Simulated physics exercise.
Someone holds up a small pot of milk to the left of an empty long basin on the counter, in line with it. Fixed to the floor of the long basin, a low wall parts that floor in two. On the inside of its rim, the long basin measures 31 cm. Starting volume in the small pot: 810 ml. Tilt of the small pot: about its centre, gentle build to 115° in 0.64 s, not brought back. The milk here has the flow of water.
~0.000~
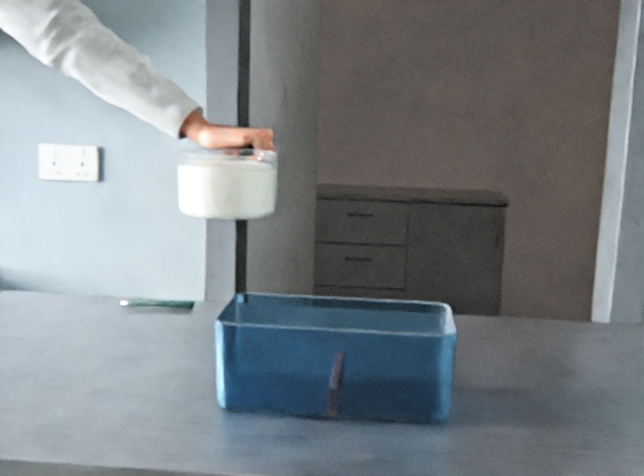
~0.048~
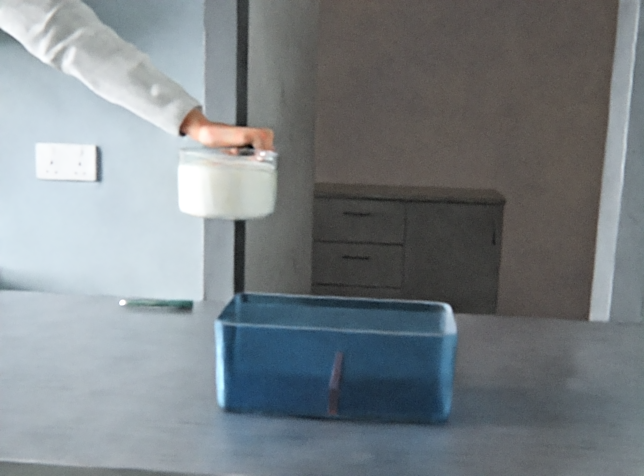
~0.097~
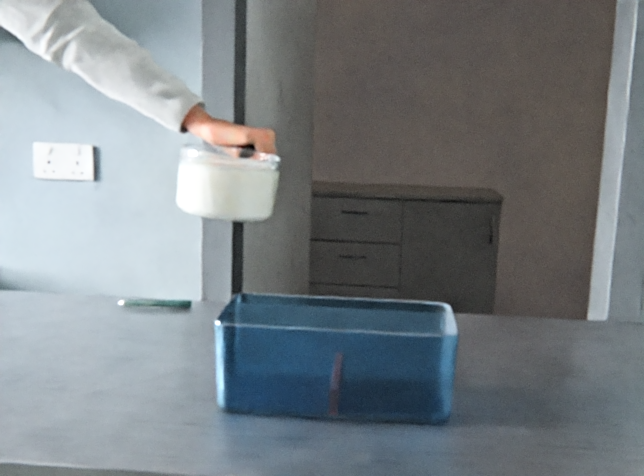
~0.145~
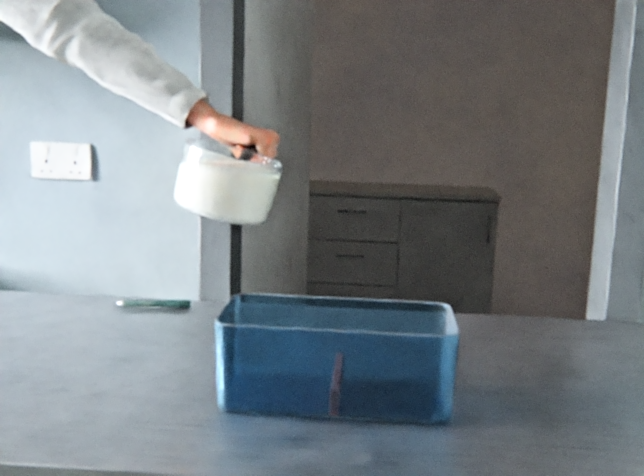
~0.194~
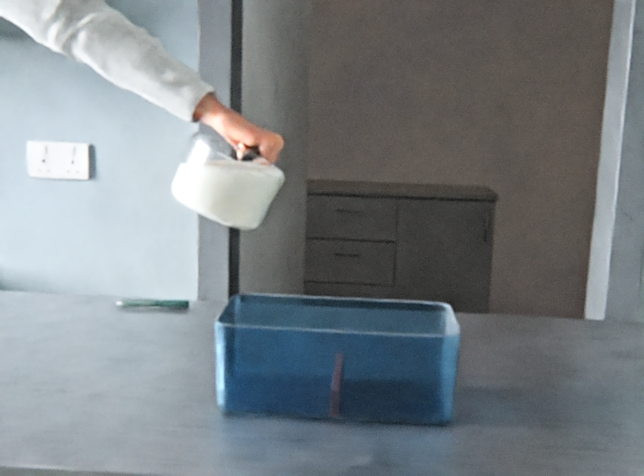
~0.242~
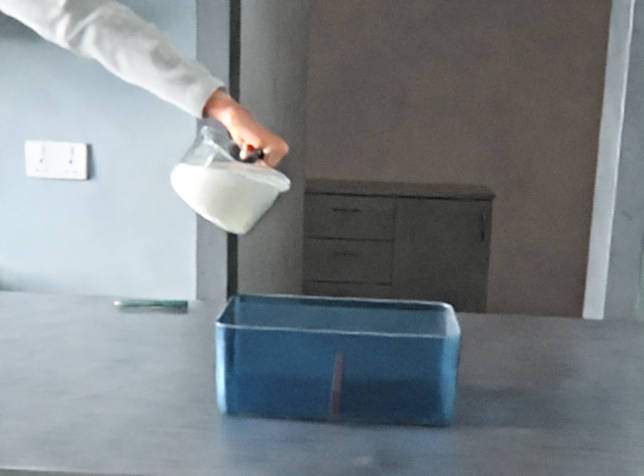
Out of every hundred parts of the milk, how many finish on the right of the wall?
About 26 in every hundred.
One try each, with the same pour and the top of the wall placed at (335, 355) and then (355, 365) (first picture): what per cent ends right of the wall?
First 20, then 5 per cent.
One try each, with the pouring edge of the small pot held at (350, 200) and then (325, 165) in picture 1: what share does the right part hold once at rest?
Try 1: 85 %; try 2: 75 %.
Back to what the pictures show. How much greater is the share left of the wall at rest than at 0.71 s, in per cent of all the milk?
Change: Approx. 0 %.
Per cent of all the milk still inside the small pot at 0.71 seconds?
About 3 per cent.
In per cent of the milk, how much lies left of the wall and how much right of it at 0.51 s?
About 16 % left, 7 % right.
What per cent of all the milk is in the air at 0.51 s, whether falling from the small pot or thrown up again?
Some 50 % is the figure.
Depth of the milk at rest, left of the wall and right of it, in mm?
Final levels - left approx 24 mm, right approx 10 mm.
After 0.51 s the tilt is 104° and 26 per cent is still to pour, 16 is left of the wall and 7 right of it.
After 0.71 s the tilt is 115° and 3 per cent is still to pour, 68 is left of the wall and 20 right of it.
After 0.92 s the tilt is 115° and 0 per cent is still to pour, 68 is left of the wall and 25 right of it.
After 1.14 s the tilt is 115° and 0 per cent is still to pour, 68 is left of the wall and 25 right of it.
In the end 68 per cent lies left of the wall, 26 right of it and 6 outside.
